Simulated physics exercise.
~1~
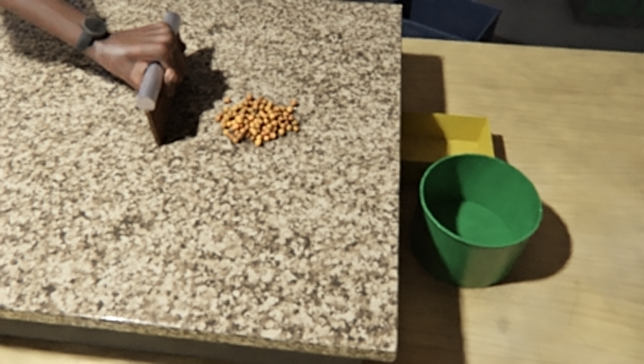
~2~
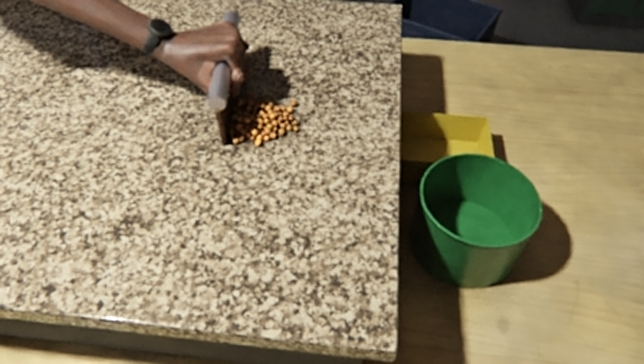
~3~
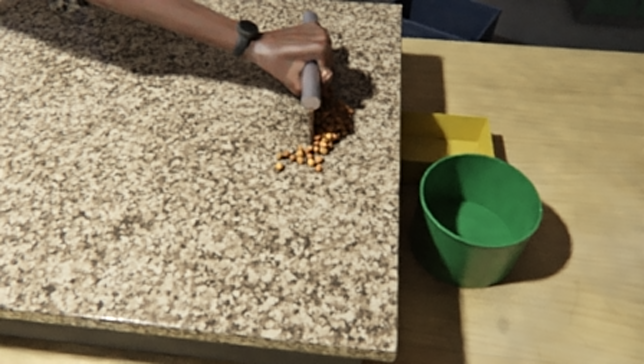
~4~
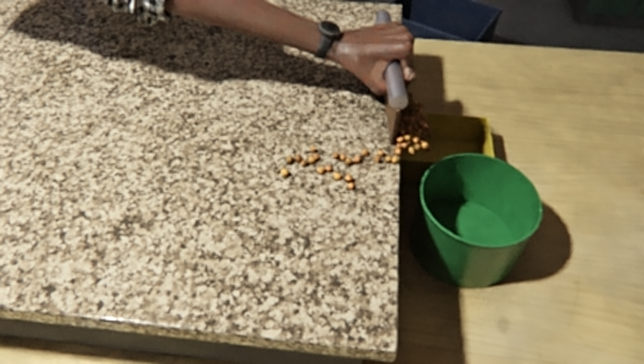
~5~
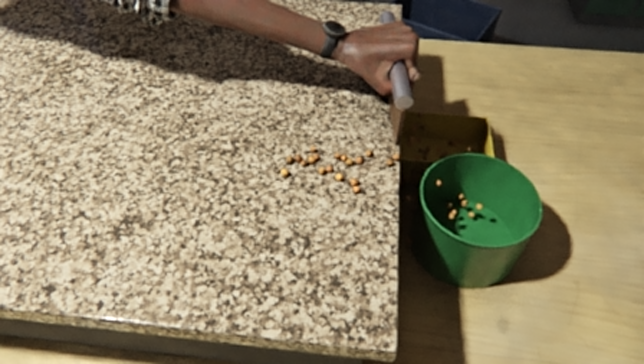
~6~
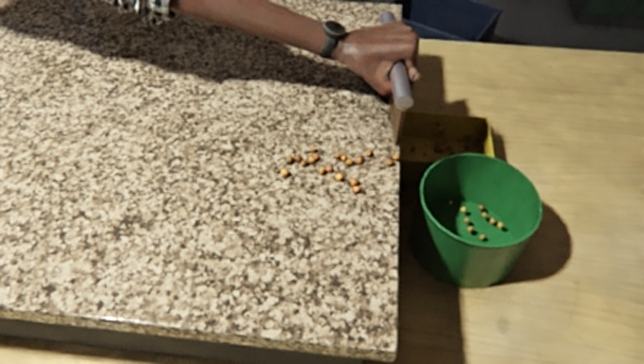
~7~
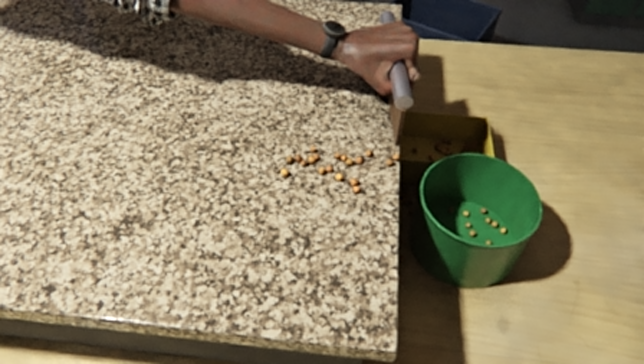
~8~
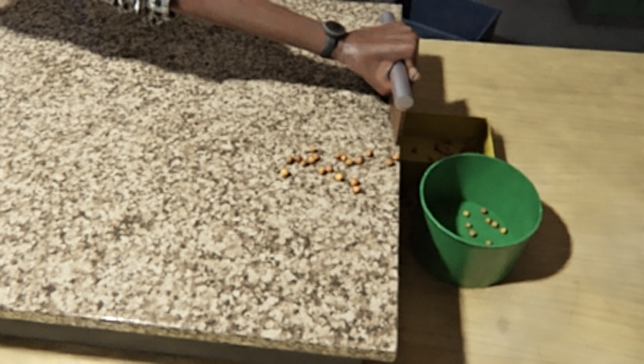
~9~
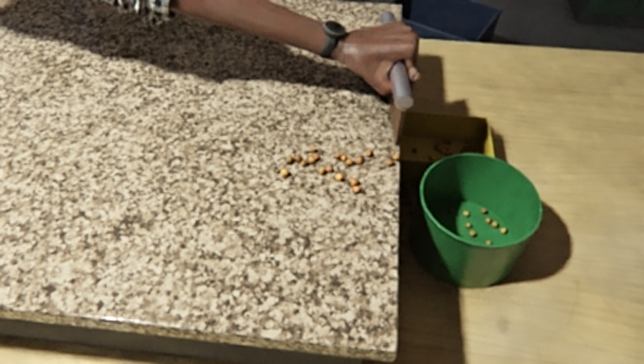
Hand with a scraper pushing roasted chickpeas right across a speckled slab, some dropping into containers below, others left scattered on top.
